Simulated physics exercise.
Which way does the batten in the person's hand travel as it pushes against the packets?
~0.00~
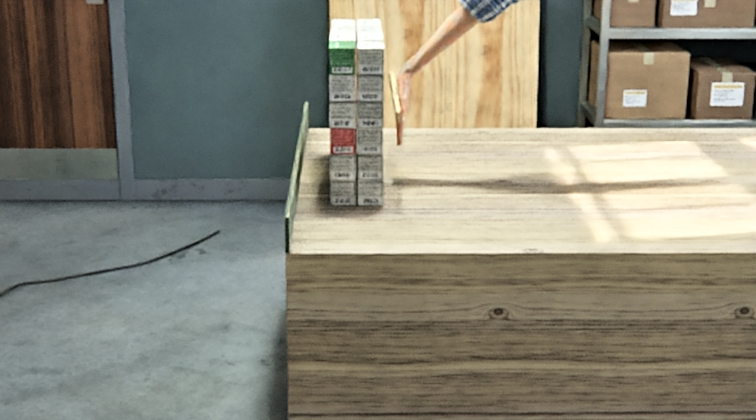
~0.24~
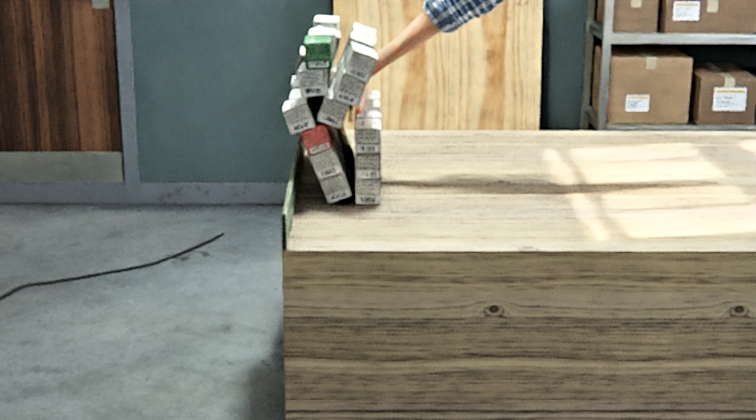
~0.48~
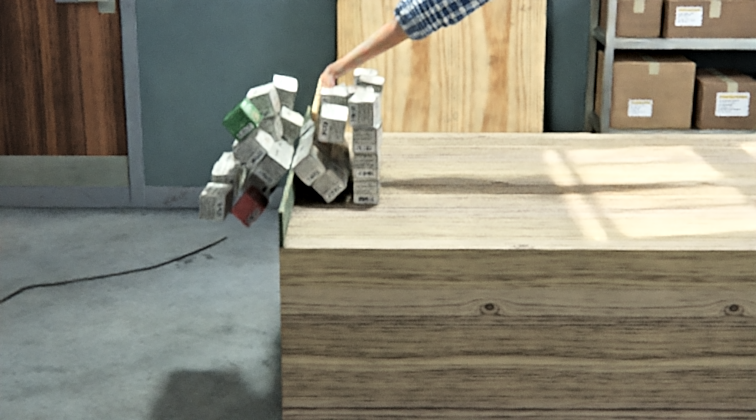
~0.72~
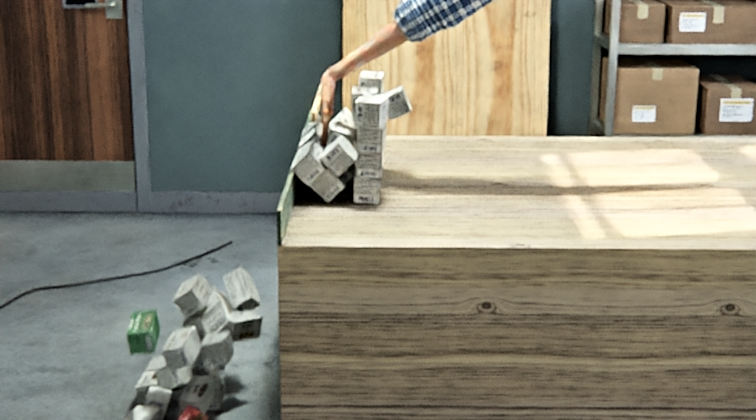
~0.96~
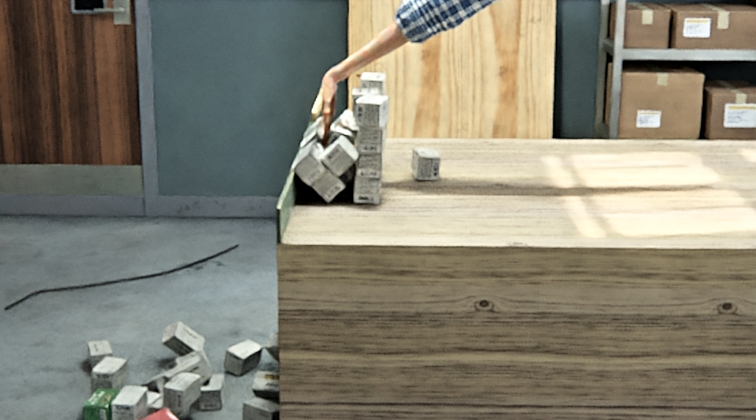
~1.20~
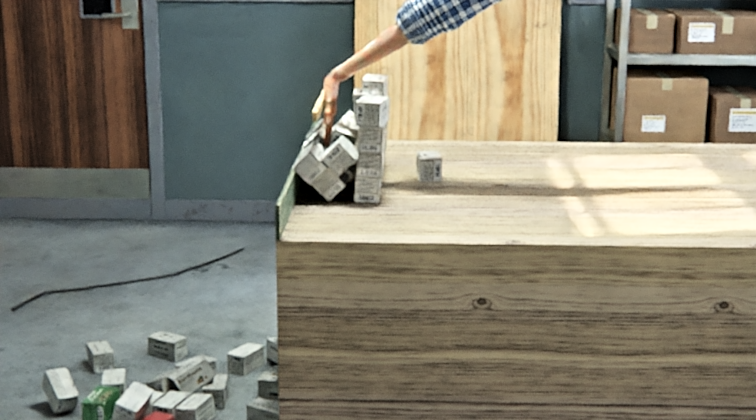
The batten moves to the left, pushing into the packets before it comes to a stop.
Stack of small packets toppling left as a hand pushes with a batten, many spilling to the floor, others staying on top.
